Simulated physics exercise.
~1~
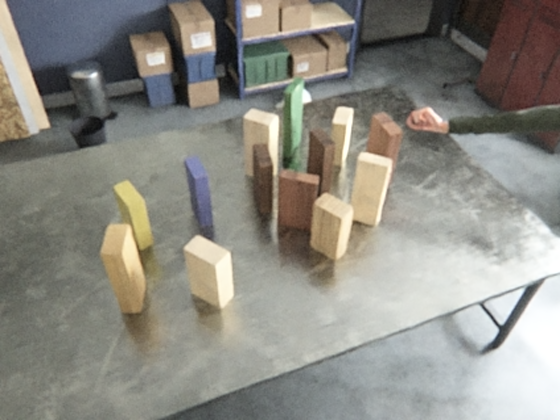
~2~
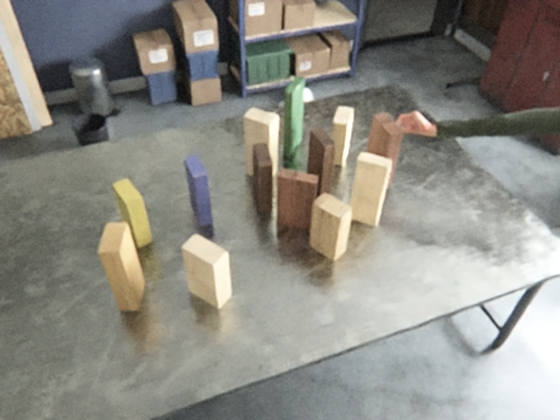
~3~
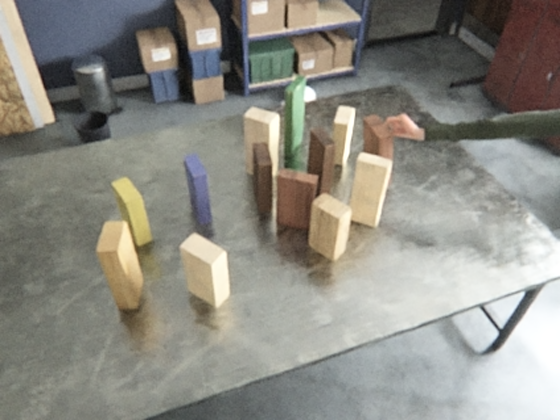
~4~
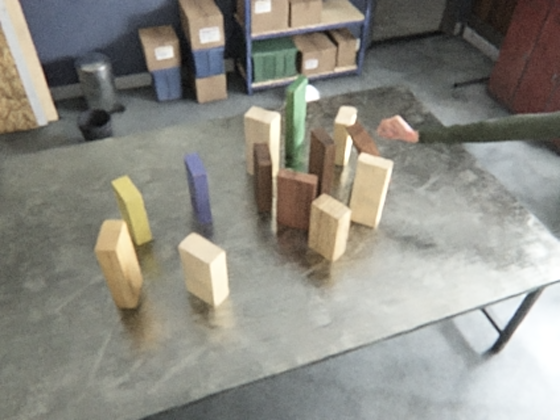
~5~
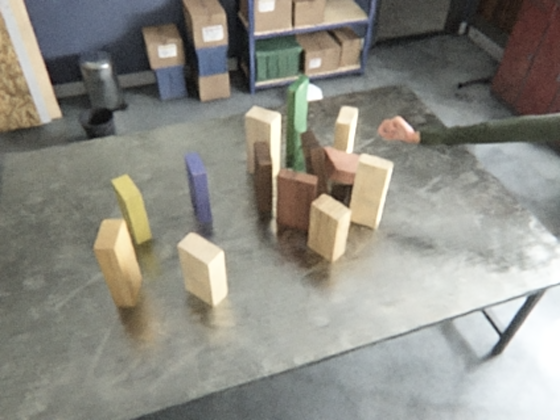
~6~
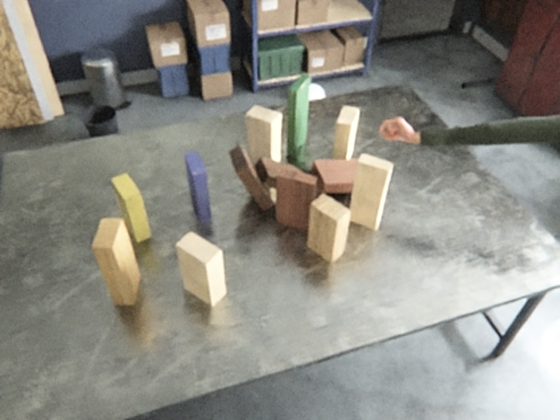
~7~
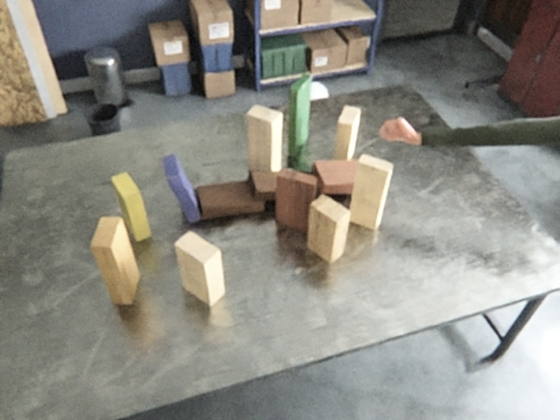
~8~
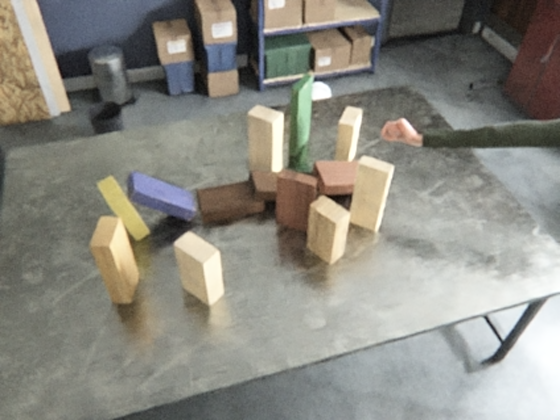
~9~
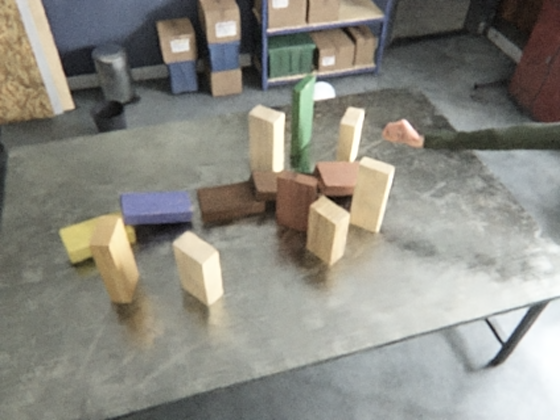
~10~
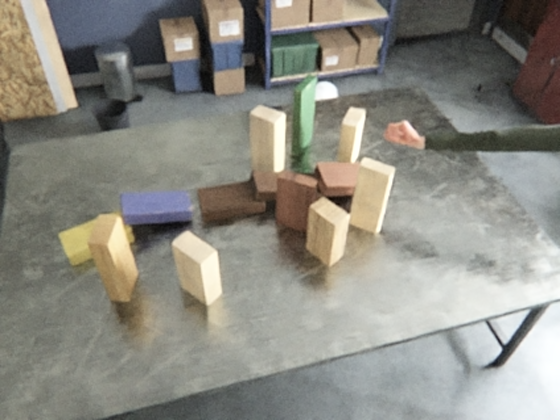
The clip opens on a tabletop scattered with upright wooden blocks, pale, dark brown, blue, yellow and green, as a hand reaches in from the right. The hand tips the reddish-brown block at the far right, which falls leftward into a dark brown block. That one topples against another dark block, which drops flat to the left and knocks the blue block. The blue block leans over into the yellow one, and both fall onto their sides. At the end they lie flat beside the fallen brown blocks, while the green block and several others still stand.
